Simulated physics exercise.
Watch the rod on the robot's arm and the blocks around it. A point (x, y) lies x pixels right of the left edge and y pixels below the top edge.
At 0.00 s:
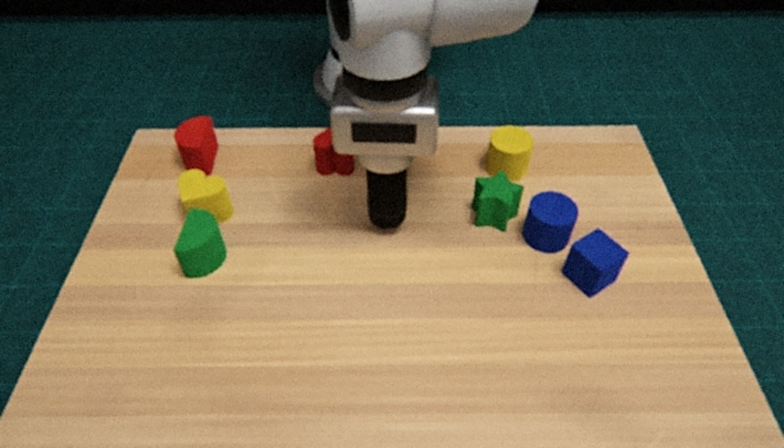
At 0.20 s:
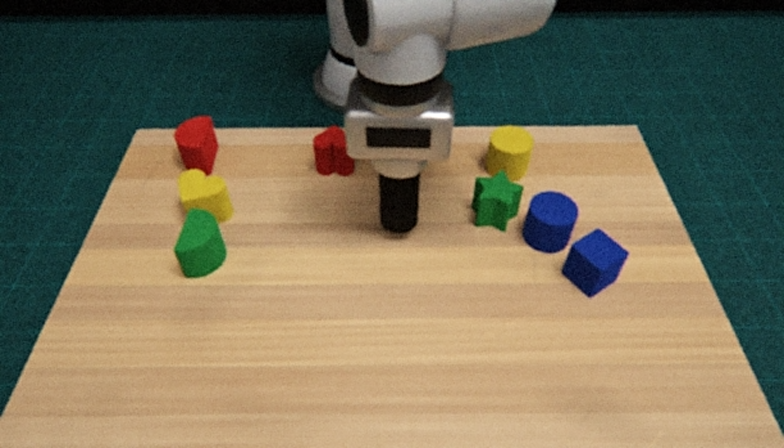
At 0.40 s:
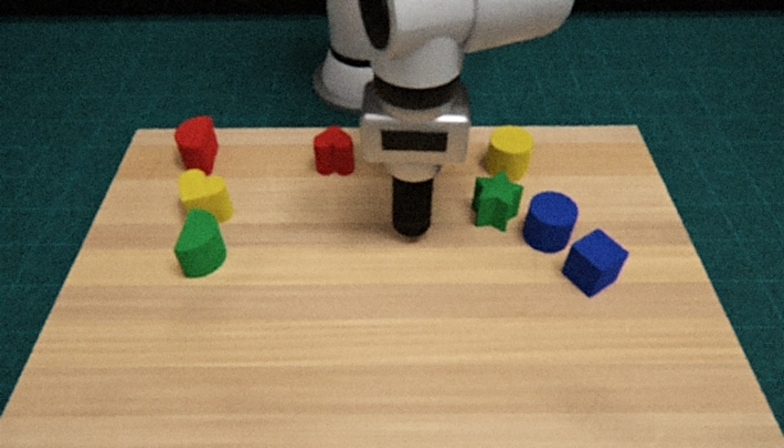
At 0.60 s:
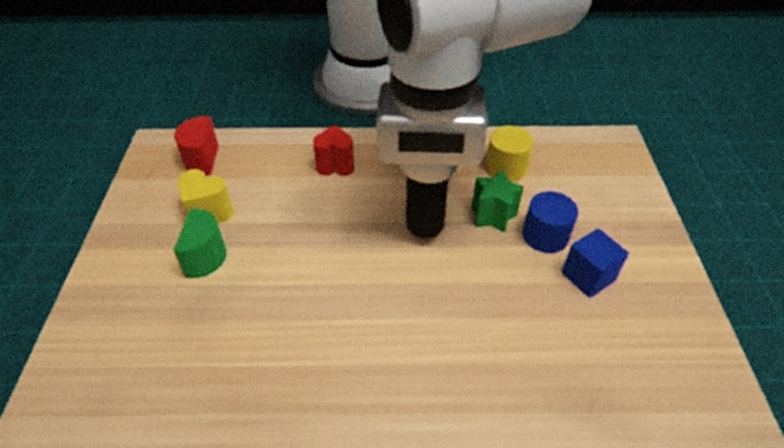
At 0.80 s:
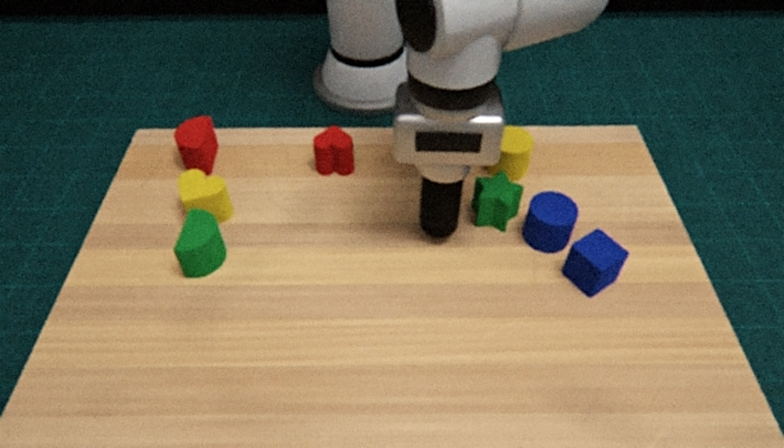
Over a wooden board with colored blocks, a robot arm's black rod moves slightly right.
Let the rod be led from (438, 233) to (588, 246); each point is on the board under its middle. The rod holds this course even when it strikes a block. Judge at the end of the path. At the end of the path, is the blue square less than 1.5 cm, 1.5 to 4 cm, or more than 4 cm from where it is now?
It goes under 1.5 cm.
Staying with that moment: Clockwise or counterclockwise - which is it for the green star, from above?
Spins counterclockwise.
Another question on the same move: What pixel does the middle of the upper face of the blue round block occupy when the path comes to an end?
Its top middle is near (629, 199).
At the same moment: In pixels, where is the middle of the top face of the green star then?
The green star ends near (521, 182).
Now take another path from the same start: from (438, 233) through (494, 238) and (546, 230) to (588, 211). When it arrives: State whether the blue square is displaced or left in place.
Once the path ends, it is where it was.
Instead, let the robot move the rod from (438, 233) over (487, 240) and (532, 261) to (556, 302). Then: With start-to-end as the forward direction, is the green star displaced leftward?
Going by the path, yes.
The first path, step by step. One third of the way, rod (490, 229); green star (512, 183), turned 35° anticlockwise.
Two thirds of the way, rod (541, 234); green star (521, 182), turned 75° anticlockwise; blue round block (588, 206).
At the end, rod (591, 237); green star (521, 182), turned 75° anticlockwise; blue round block (629, 199); blue square (606, 250), turned 20° clockwise.
